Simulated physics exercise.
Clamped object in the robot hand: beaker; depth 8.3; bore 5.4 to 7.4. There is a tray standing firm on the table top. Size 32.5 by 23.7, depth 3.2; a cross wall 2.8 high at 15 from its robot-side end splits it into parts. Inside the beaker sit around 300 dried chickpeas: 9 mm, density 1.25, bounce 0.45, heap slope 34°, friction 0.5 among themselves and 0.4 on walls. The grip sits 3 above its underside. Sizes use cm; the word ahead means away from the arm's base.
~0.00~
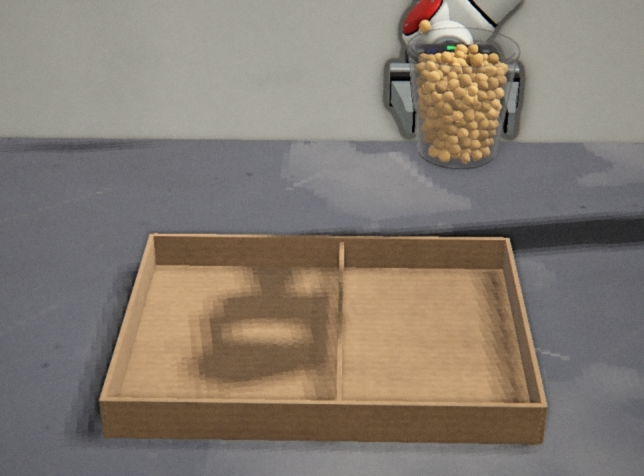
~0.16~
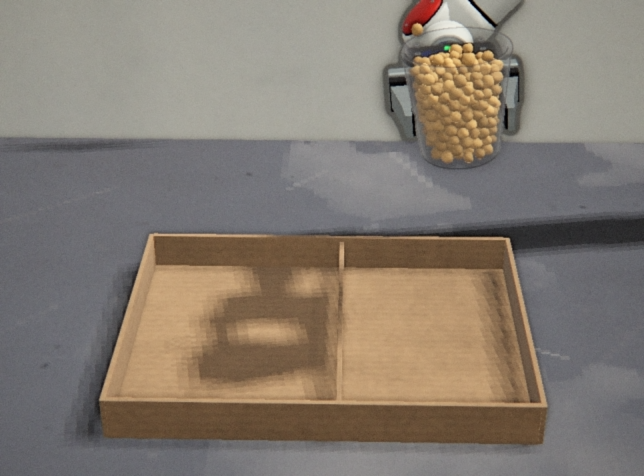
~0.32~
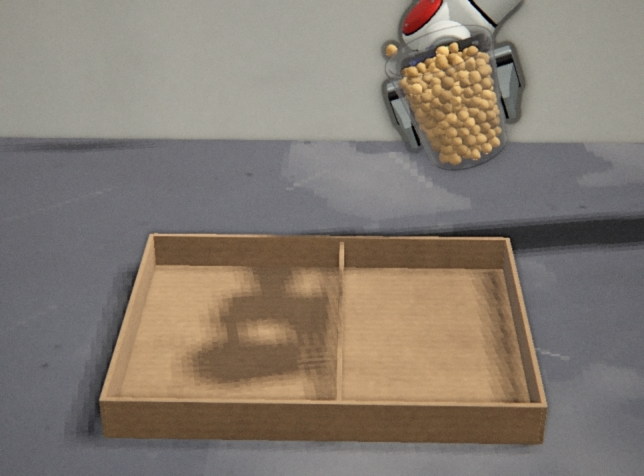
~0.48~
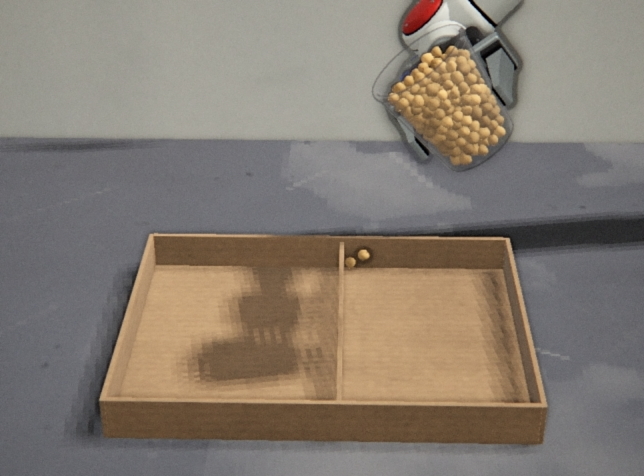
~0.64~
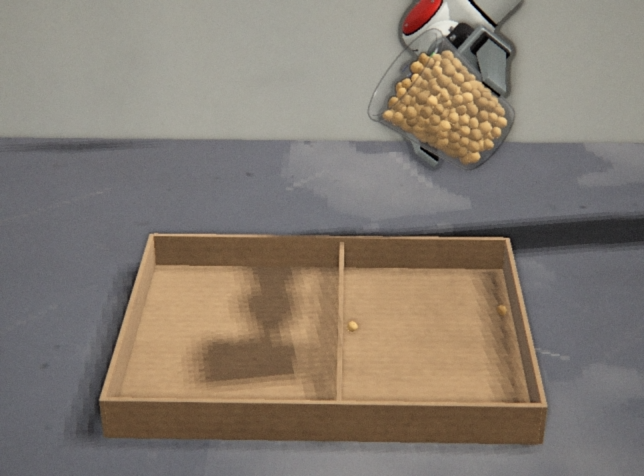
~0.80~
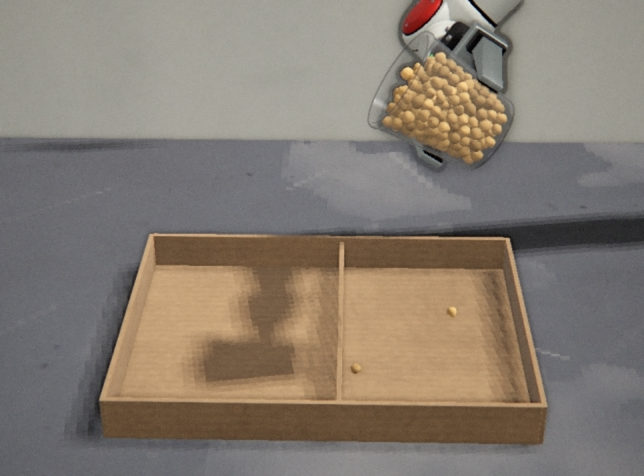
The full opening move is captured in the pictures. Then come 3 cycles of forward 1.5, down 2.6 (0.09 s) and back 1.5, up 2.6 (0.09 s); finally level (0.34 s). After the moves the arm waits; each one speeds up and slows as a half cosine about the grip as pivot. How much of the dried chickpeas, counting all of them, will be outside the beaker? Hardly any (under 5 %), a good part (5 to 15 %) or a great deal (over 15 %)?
A good part.
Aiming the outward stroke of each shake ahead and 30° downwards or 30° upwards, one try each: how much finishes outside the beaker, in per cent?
You'd get about 20 per cent with the first setting and about 55 per cent with the second.
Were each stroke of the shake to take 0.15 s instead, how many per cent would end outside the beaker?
About 0 per cent in that case.
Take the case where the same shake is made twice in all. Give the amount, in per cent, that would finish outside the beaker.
Approx. 10 per cent.
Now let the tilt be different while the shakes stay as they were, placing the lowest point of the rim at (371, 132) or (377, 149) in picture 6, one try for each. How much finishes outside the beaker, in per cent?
I'd put them at some 25 and 45 in a hundred.
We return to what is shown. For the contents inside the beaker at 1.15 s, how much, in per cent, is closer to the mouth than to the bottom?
Around 50 percent.
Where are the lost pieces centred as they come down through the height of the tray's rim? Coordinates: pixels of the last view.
I'd put it somewhere near (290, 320).
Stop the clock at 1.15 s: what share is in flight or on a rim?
That comes to about 3 per cent, more or less.
After 1.15 s, tilted 57° forward, highest piece 25 above the table; 286 in the beaker, 5 in the far-side part, 2 in the robot-side part, 9 in flight or on a rim.
After 1.50 s, tilted 30° forward, highest piece 26 above the table; 272 in the beaker, 20 in the far-side part, 2 in the robot-side part, 8 in flight or on a rim.
After 1.88 s, level, highest piece 27 above the table; 272 in the beaker, 26 in the far-side part, 4 in the robot-side part.
After 2.93 s, level, highest piece 27 above the table; 272 in the beaker, 26 in the far-side part, 4 in the robot-side part.
At rest, 272 in the beaker, 26 in the far-side part, 4 in the robot-side part. That is 10 % outside the beaker.
